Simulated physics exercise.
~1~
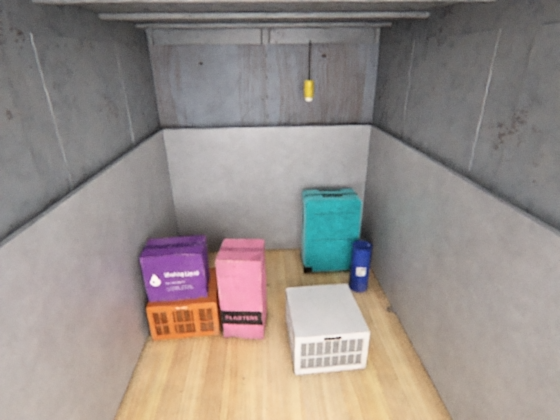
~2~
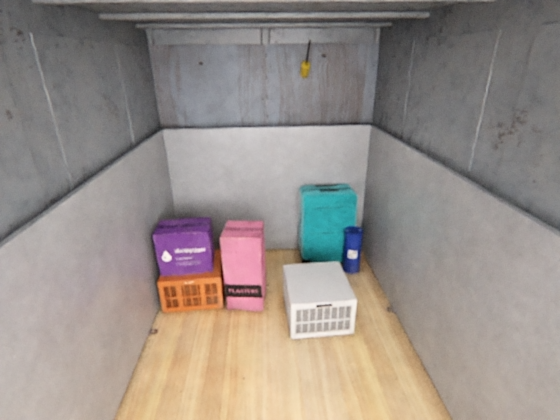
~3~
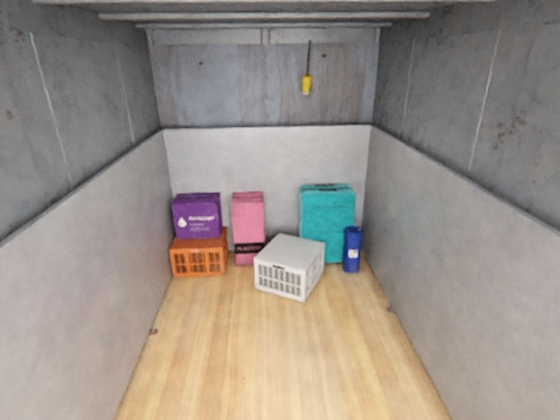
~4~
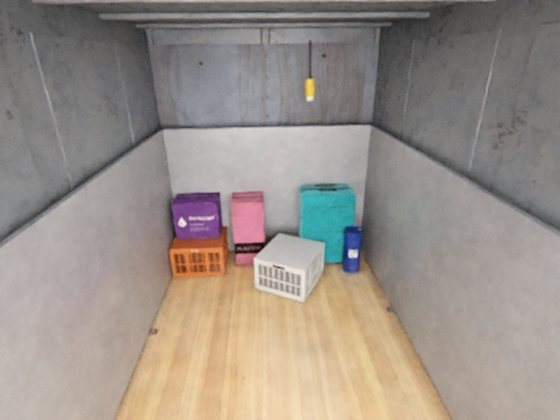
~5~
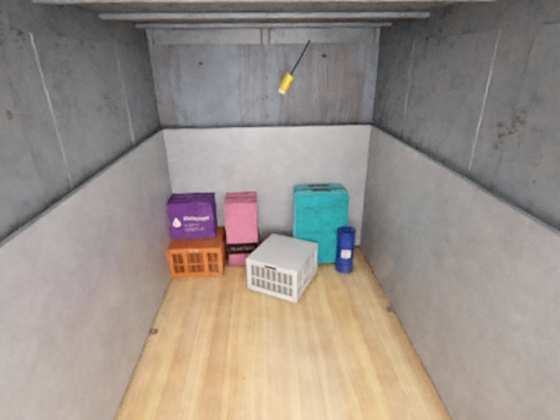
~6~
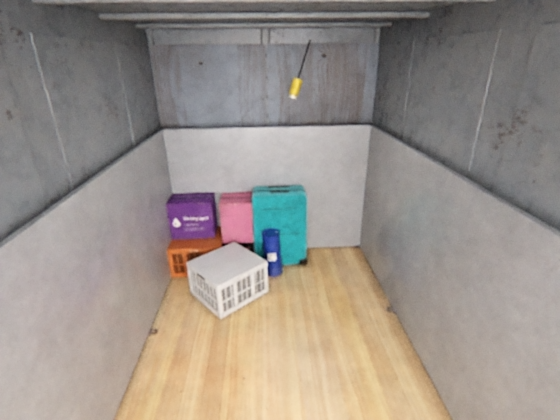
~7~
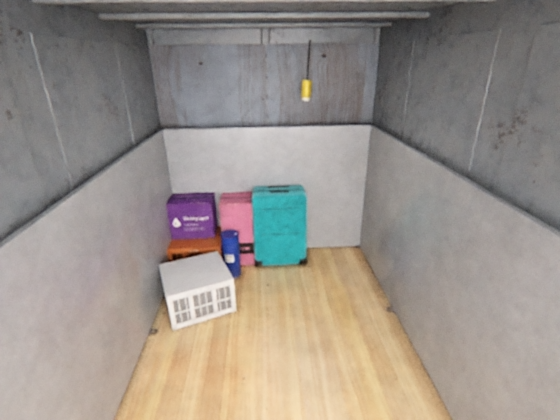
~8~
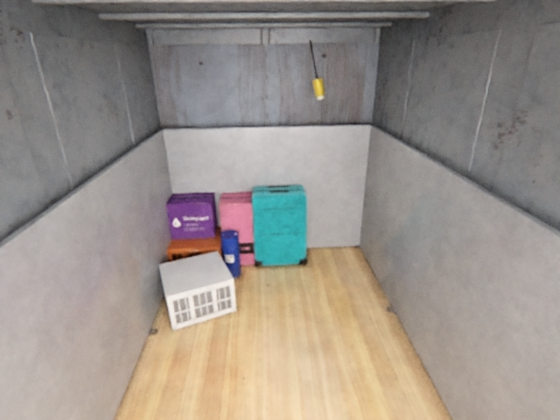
At the start, a purple box on an orange chest, a pink box, a white chest, a turquoise case and a blue canister stand in a van's load bay, a yellow lamp hanging above. The whole load slides forwards, away from the viewer, towards the bulkhead, and then settles there. Next the items shift left, slightly at first, before the case, canister and white chest slide much farther across the floor. The case stops beside the pink box. Finally everything rests grouped on the left, nothing toppled, while the lamp still swings.
